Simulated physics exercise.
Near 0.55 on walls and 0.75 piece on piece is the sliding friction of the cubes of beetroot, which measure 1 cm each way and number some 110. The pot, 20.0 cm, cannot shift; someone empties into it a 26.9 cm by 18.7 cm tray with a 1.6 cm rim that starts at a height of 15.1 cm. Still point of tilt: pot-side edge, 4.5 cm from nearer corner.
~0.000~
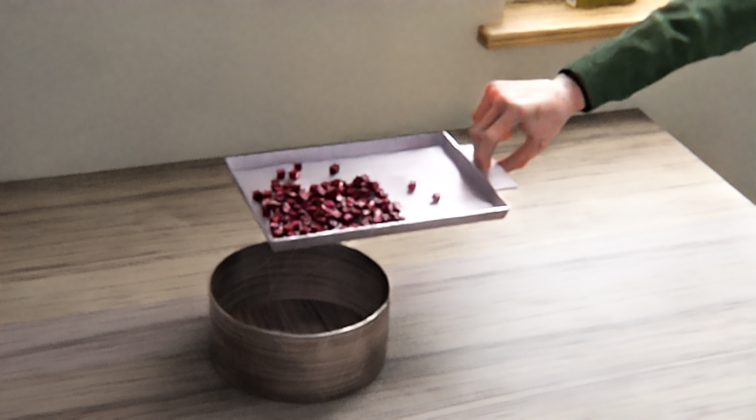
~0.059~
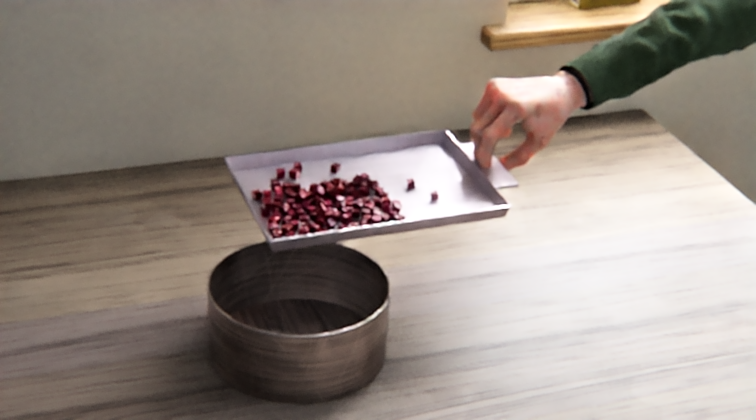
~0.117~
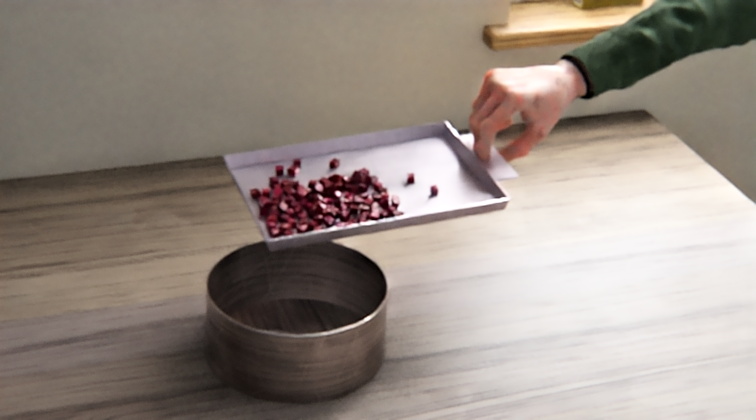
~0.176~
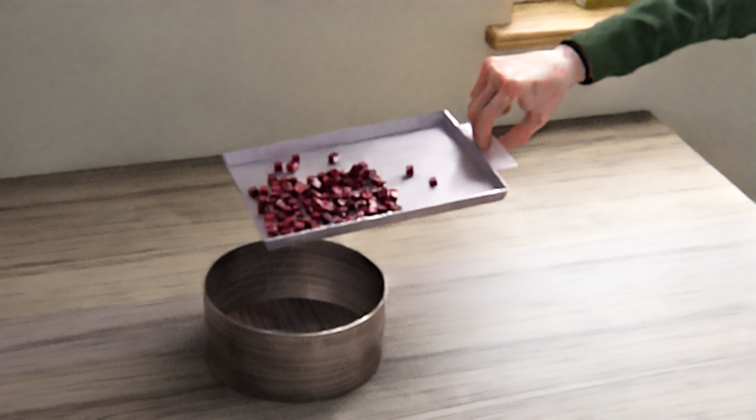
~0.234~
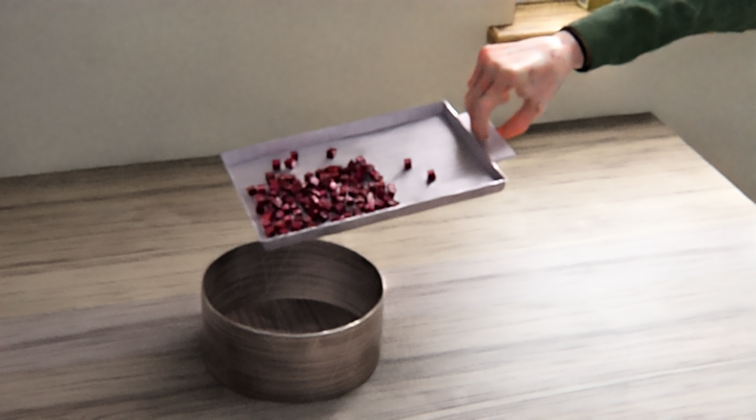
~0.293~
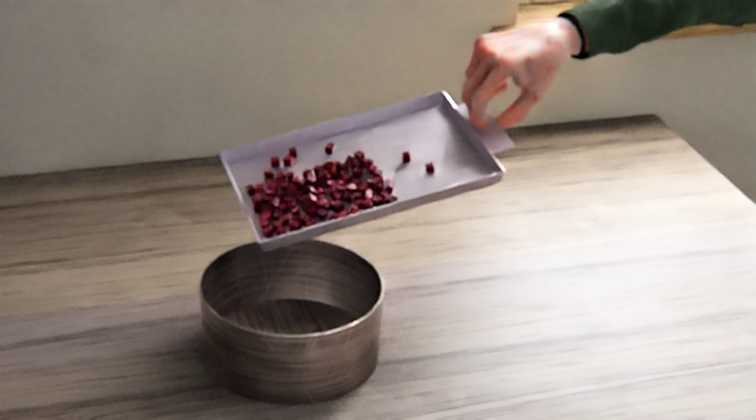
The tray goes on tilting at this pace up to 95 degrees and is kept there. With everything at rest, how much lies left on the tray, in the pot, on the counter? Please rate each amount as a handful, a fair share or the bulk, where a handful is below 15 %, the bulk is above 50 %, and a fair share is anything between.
Tray: A handful; pot: The bulk; counter: A fair share.
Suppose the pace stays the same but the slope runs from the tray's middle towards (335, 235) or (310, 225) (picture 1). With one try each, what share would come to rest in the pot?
I'd put it at roughly 100 per cent for the first tilt and roughly 95 per cent for the second.
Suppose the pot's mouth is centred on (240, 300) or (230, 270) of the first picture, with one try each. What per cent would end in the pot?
I'd say close to 90 percent for the first spot and 95 percent for the second.
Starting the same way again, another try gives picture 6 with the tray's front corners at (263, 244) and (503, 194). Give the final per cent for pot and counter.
Pot 100 % / counter 0 %.
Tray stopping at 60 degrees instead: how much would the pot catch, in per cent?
In that case some 5 per cent.
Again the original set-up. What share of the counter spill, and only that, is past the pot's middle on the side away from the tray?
That works out to about 100 percent.
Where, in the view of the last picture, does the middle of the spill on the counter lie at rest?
(159, 324).
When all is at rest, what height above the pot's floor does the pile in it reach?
Some 2.0 cm up.
After 1.07 s, tilt 50 degrees; the tray holds 95 %, the pot 0 %.
Then, at 1.59 s, tilt 76 degrees; the tray holds 85 %, the pot 5 %.
After 2.18 s, tilt 95 degrees; the tray holds 0 %, the pot 65 %.
By 3.3 s all is still; tray 0 %, pot 70 %, counter 30 %.
